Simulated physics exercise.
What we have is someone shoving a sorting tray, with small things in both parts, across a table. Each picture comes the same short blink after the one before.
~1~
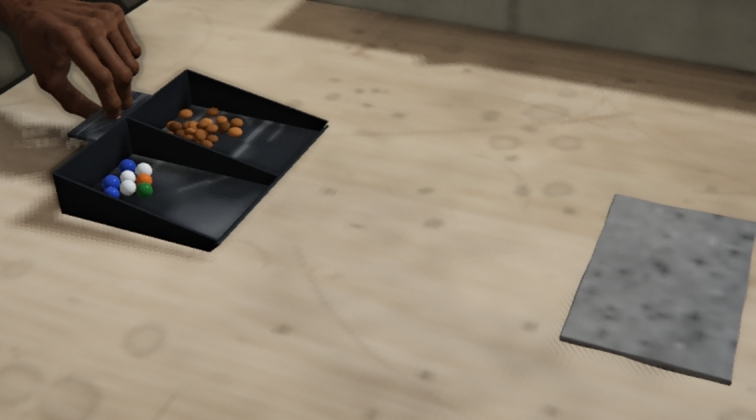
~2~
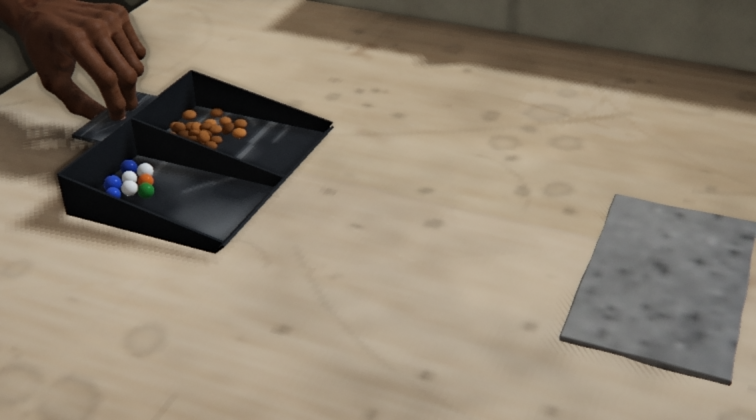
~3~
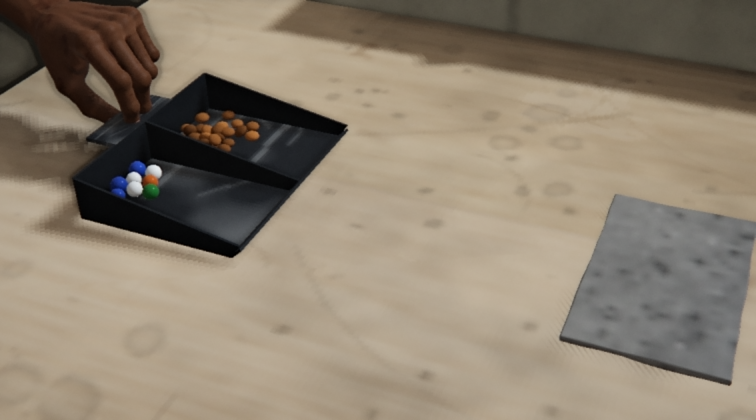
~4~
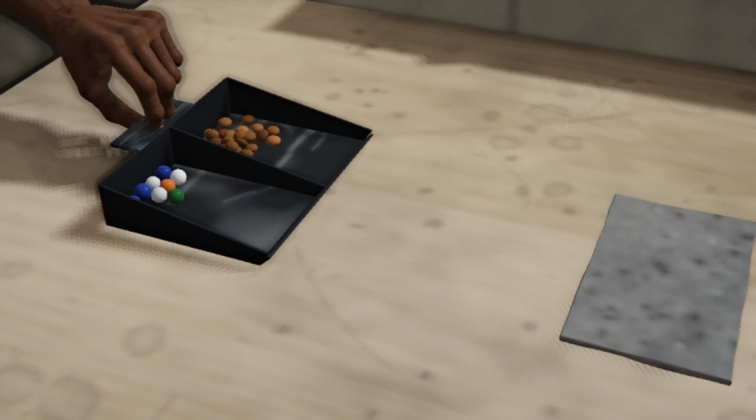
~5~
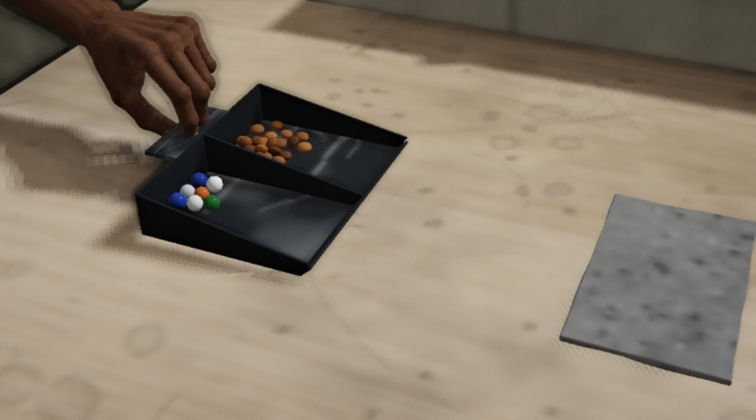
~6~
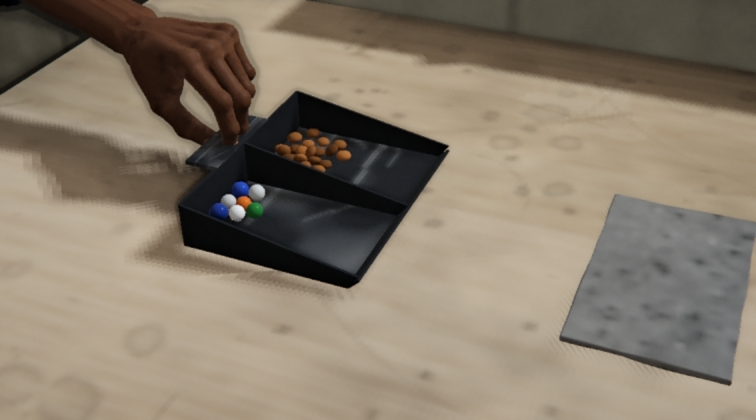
On a pale wooden table, a black two-part tray holding colored marbles in front and brown pellets behind sits at the left, with a gray slab at the right. A hand grips the tray's back edge, barely moving it at first, then pushes it steadily rightward toward the middle, both groups riding along.
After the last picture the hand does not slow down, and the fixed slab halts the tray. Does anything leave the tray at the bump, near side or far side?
The front handful partly spills out; the back handful is held by the rim.
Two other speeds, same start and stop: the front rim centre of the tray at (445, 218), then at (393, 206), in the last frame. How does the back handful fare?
In the first try it is held by the rim; in the second it stays in the tray.
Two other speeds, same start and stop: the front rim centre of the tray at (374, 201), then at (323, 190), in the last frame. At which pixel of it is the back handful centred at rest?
At about (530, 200), and at (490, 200).
Then, 0.10 s after the last picture, tray still sliding, front rim near (491, 228); front handful all inside; back handful all inside.
Then, 0.31 s after the last picture, tray stopped at the slab; front handful all inside, moved towards the front rim; back handful all inside, moved towards the front rim.
Then, 0.52 s after the last picture, tray stopped at the slab; front handful about half out of the tray; back handful all inside, moved towards the front rim.
By the end, tray stopped at the slab; front handful about half out of the tray; back handful all inside, moved towards the front rim.
